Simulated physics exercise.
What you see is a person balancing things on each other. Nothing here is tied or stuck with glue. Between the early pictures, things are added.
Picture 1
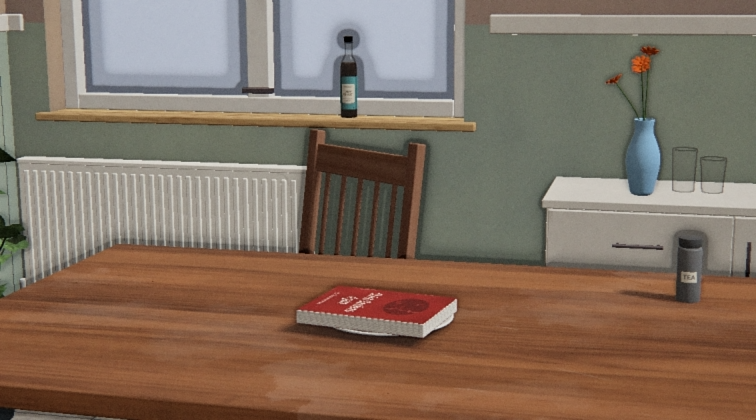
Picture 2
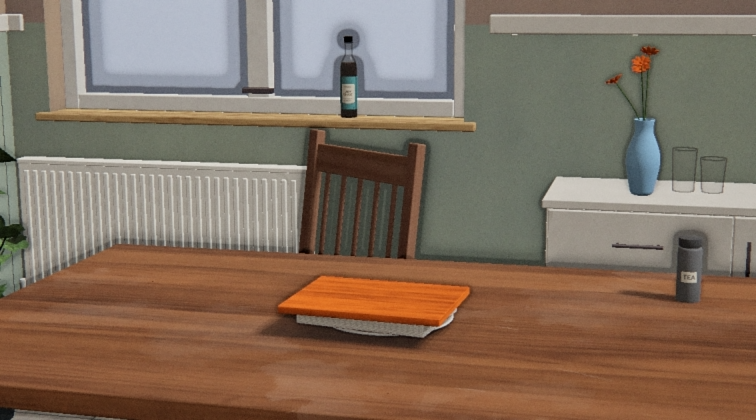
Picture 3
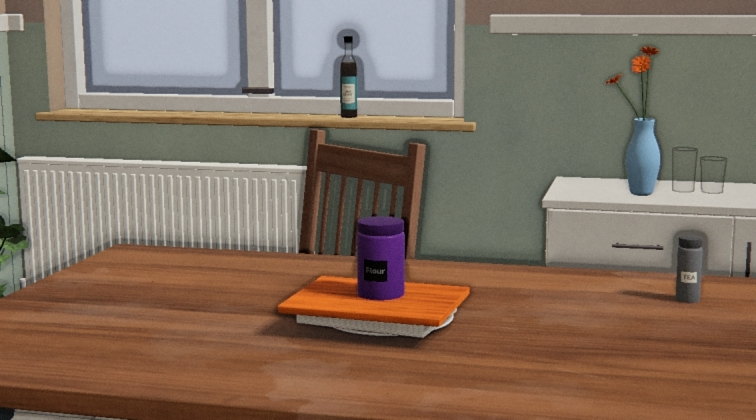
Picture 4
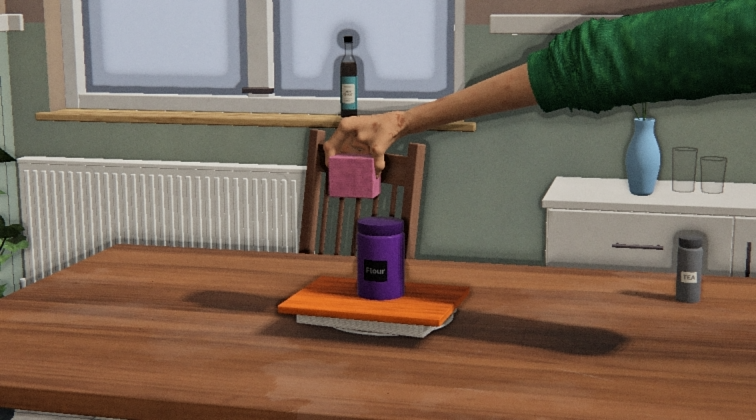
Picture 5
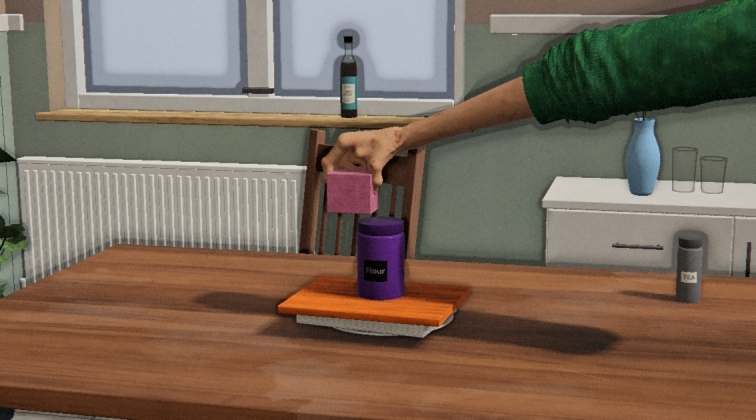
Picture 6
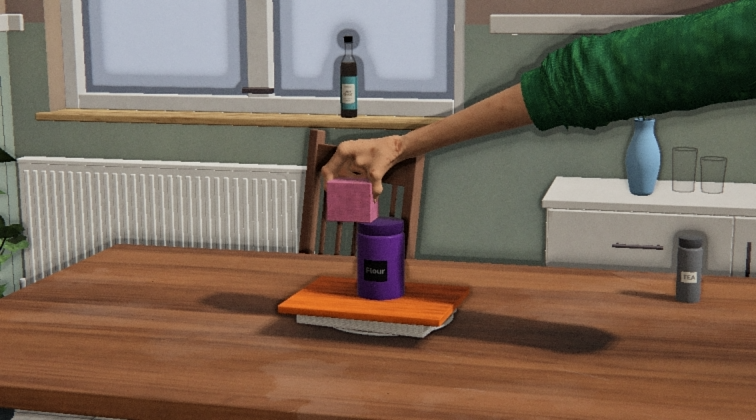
A hand in a green sleeve lowered a pink block to the top of a purple jar, after an orange board and then the jar had appeared on a red book on the table.
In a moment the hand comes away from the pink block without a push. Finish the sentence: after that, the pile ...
The pile collapses.
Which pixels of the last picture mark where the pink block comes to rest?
Look around (339, 270) in the final frame.
Then, 0.30 s past the last view, pink block now fallen.
Then, 0.40 s past the last view, things are still on the move.
Then, 0.50 s past the last view, as before.
Finally, fallen, pink block; the other 5 still in place. Final places as the last picture's camera would see them, pink block near (339, 270). The pile comes apart.
